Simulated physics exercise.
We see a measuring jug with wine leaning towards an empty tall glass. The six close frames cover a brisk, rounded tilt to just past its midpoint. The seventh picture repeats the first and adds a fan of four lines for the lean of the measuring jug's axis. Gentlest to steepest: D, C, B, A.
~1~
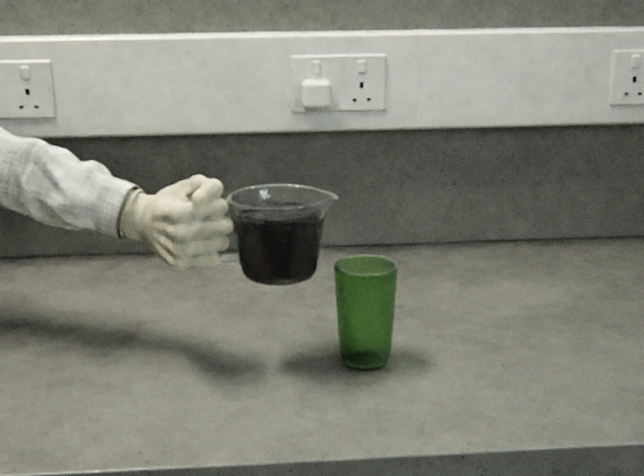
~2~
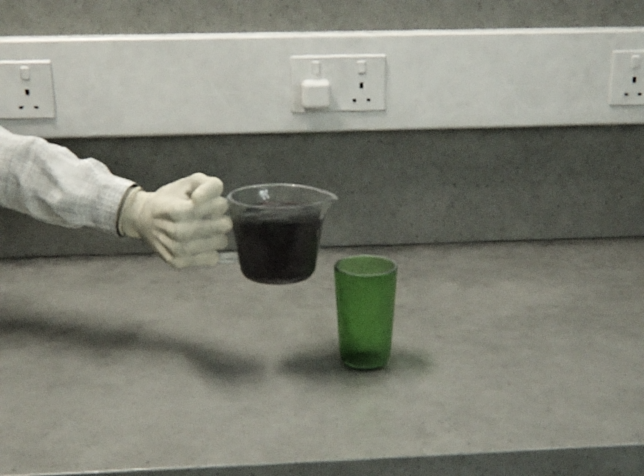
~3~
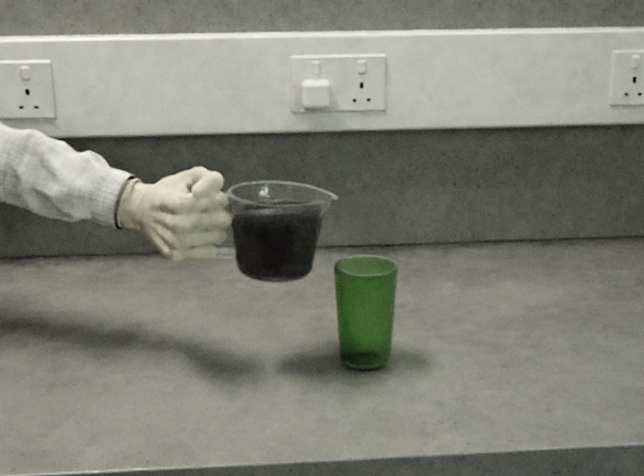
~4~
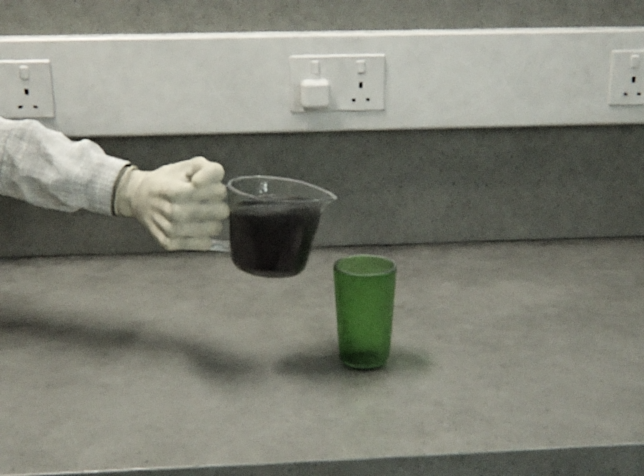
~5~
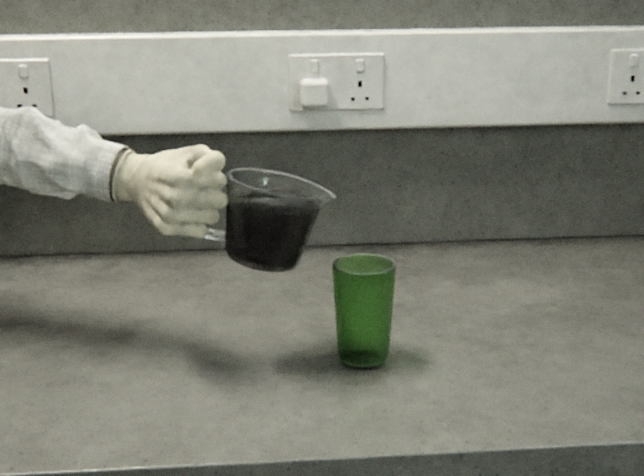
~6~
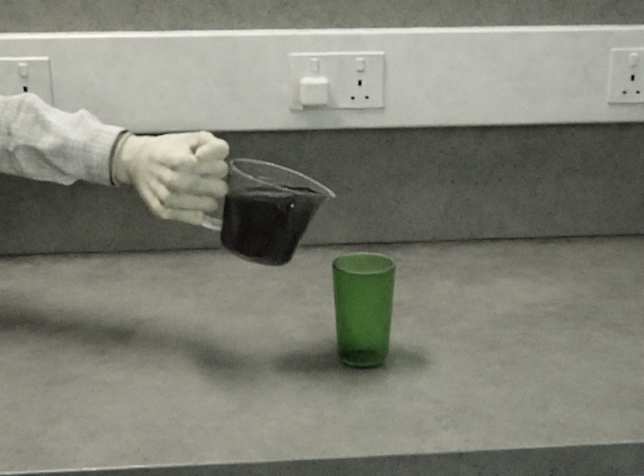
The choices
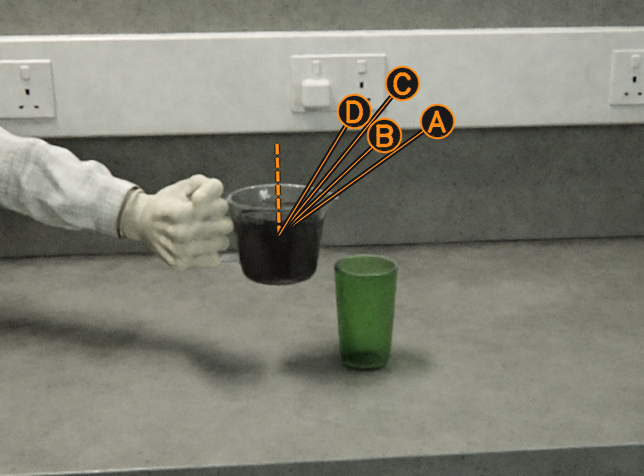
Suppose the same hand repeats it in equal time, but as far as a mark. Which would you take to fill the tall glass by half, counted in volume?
Take B.
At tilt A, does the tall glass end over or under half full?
Over half.
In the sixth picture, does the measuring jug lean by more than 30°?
No, it does not.
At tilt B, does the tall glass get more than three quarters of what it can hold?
No, it does not.
On the marked copy, A at (423, 131); B at (372, 147); C at (391, 96); D at (345, 125).
Choosing A, the tall glass ends with about 65 % of what it can hold; 3 % of the wine is spilt.
Choosing B, the tall glass ends with about 47 % of what it can hold.
Choosing C, the tall glass ends with about 31 % of what it can hold.
Choosing D, the tall glass ends with about 17 % of what it can hold.
